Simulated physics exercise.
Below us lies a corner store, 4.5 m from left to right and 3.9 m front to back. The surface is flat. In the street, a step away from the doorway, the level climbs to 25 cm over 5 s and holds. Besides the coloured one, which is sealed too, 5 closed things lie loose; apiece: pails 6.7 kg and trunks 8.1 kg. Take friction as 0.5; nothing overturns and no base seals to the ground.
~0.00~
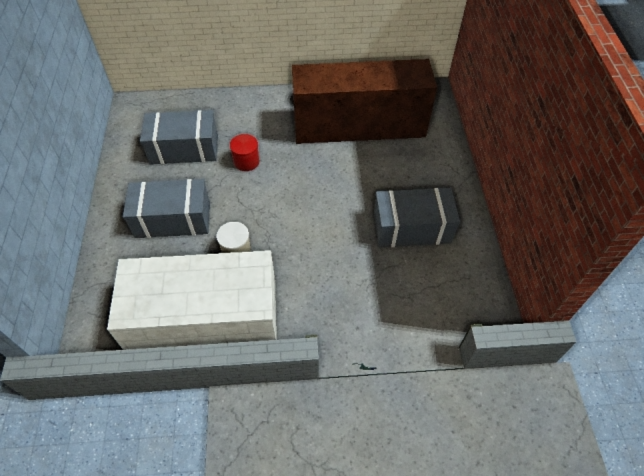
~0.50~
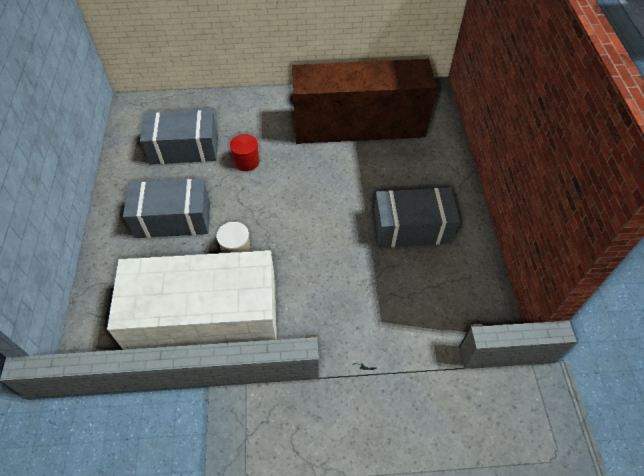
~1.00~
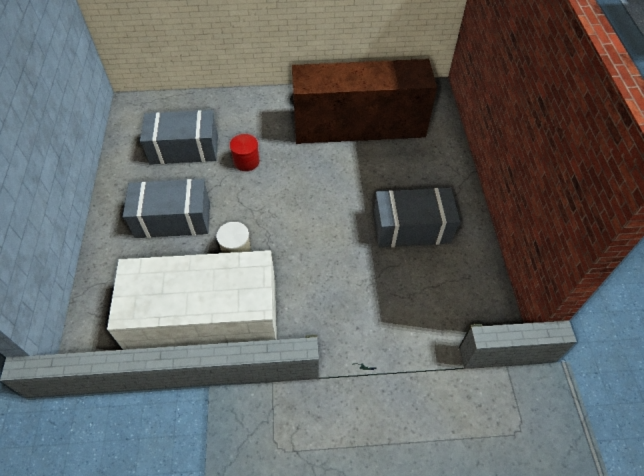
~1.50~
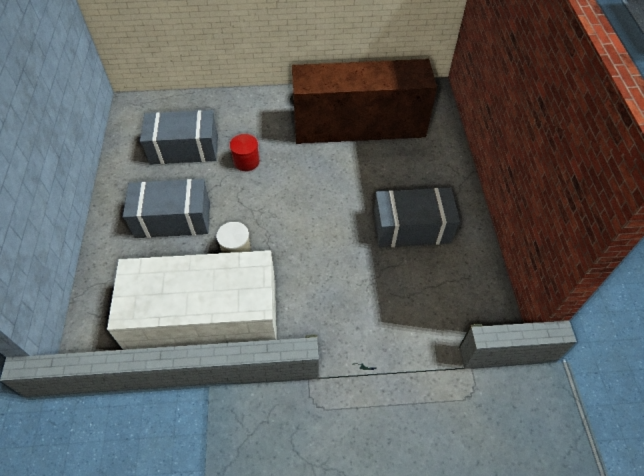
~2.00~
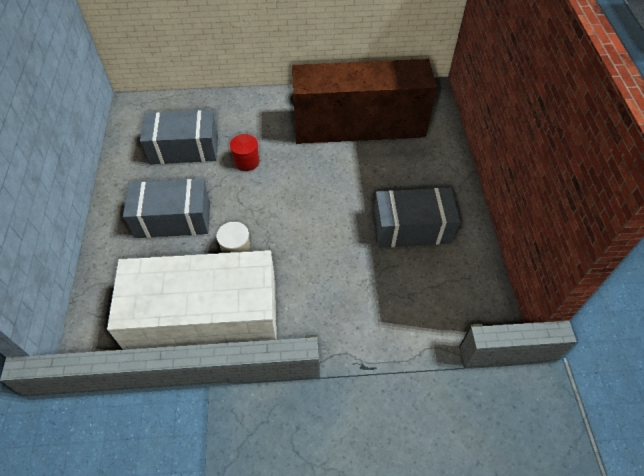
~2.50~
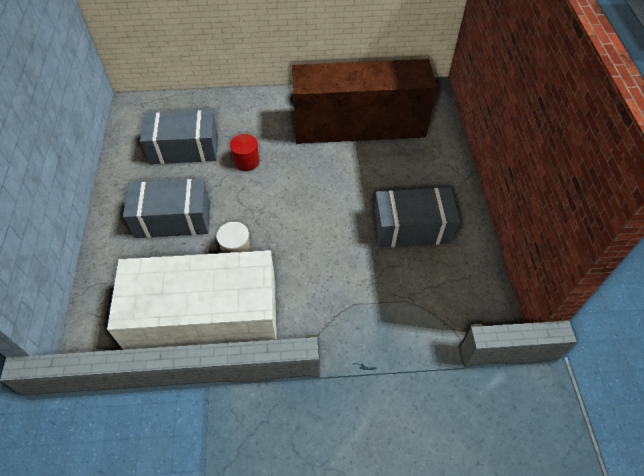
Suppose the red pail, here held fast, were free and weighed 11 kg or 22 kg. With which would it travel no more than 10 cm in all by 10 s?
For it, only the higher weight holds it.
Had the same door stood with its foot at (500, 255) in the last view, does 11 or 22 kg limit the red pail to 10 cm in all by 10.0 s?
Then only the larger load is enough.
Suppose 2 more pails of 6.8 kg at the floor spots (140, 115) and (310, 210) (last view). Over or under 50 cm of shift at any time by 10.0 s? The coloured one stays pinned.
In that order: Over, past it.
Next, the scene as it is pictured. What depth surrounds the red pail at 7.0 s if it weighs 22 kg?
Roughly 8 cm.
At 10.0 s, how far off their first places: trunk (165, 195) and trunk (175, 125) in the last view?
In that order: 60 cm, 60 cm.
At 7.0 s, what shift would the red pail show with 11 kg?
Roughly 20 cm.
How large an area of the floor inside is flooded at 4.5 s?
Some 6.5 m2.
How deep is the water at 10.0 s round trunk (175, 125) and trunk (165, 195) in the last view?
About 13 and 5 cm.
After 3.5 s the red pail would be 0 cm from its start with 11 kg and 0 cm from its start with 22 kg; 0 cm of water round it then.
After 4.5 s the red pail would be 0 cm from its start with 11 kg and 0 cm from its start with 22 kg; 0 cm of water round it then.
After 7.0 s the red pail would be 23 cm from its start with 11 kg and 0 cm from its start with 22 kg; 8 cm of water round it then.
After 10.0 s the red pail would be 77 cm from its start with 11 kg and 0 cm from its start with 22 kg; 11 cm of water round it then.
